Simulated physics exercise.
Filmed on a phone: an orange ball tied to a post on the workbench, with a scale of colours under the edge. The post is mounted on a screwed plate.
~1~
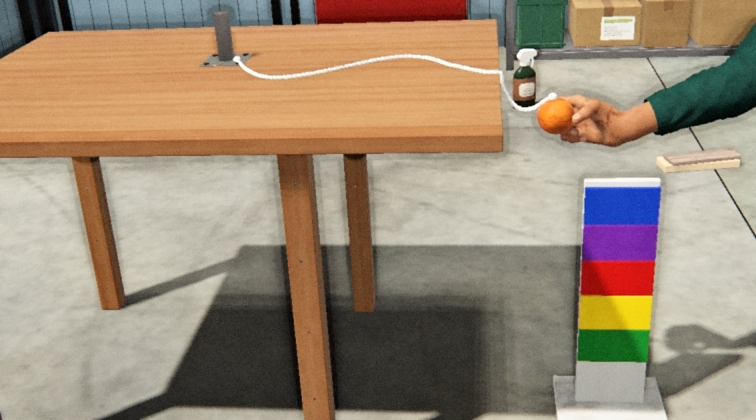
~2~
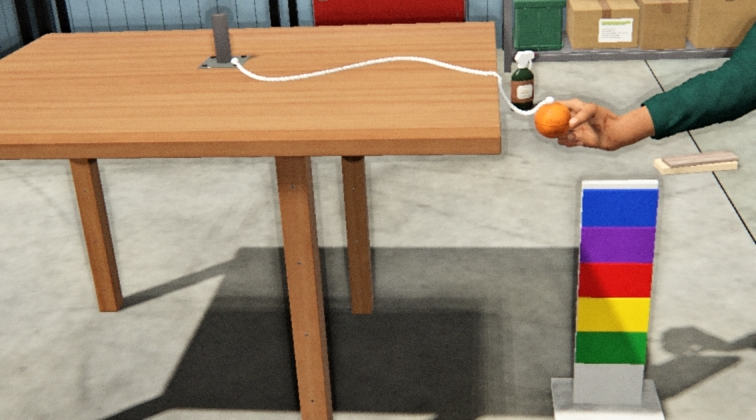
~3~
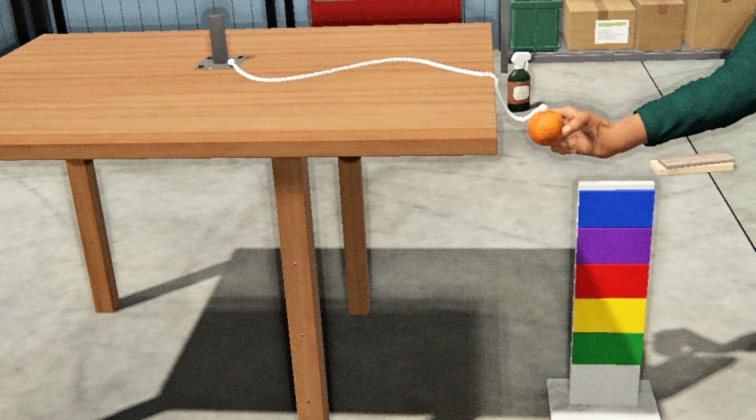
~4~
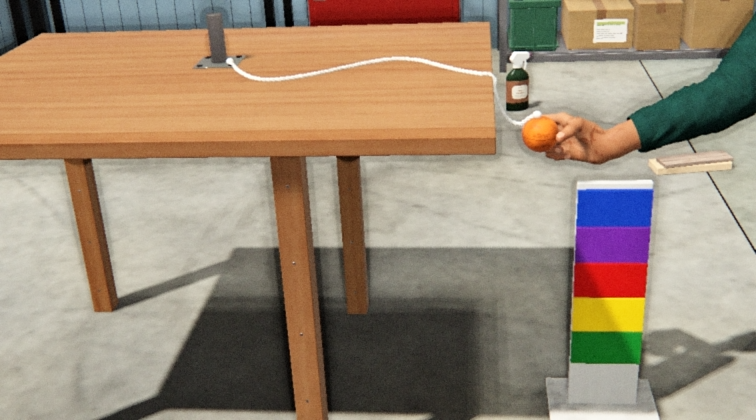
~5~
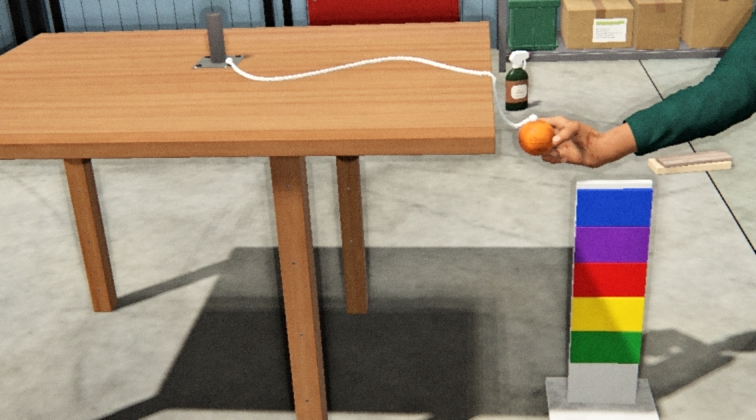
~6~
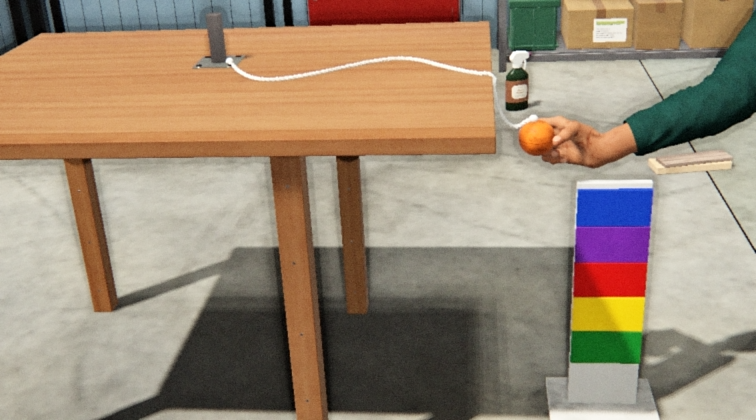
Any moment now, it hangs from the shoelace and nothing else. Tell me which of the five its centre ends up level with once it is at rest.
Its centre ends up level with purple.
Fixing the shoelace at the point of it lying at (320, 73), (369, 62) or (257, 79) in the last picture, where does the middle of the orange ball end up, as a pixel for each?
The three spots are (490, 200), (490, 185) and (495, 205), in that order.
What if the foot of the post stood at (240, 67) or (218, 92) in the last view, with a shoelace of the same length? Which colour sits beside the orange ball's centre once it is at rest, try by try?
The first case gives red, the second gives red.
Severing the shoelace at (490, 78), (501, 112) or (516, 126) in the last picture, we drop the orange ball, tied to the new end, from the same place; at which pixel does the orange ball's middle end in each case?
The three cuts give roughly (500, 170), (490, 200) and (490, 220) respectively.
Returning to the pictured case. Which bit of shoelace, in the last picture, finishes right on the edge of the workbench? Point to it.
About (432, 63).
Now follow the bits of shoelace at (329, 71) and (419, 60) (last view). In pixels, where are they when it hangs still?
The first lands at (372, 67), while the second lands at (472, 72).
Soon after, ball near (533, 228); level with purple.
Then, ball near (479, 231); level with purple.
Further on, ball near (504, 240); level with purple.
At rest, ball near (495, 239); level with purple. Its middle rests at the purple band.
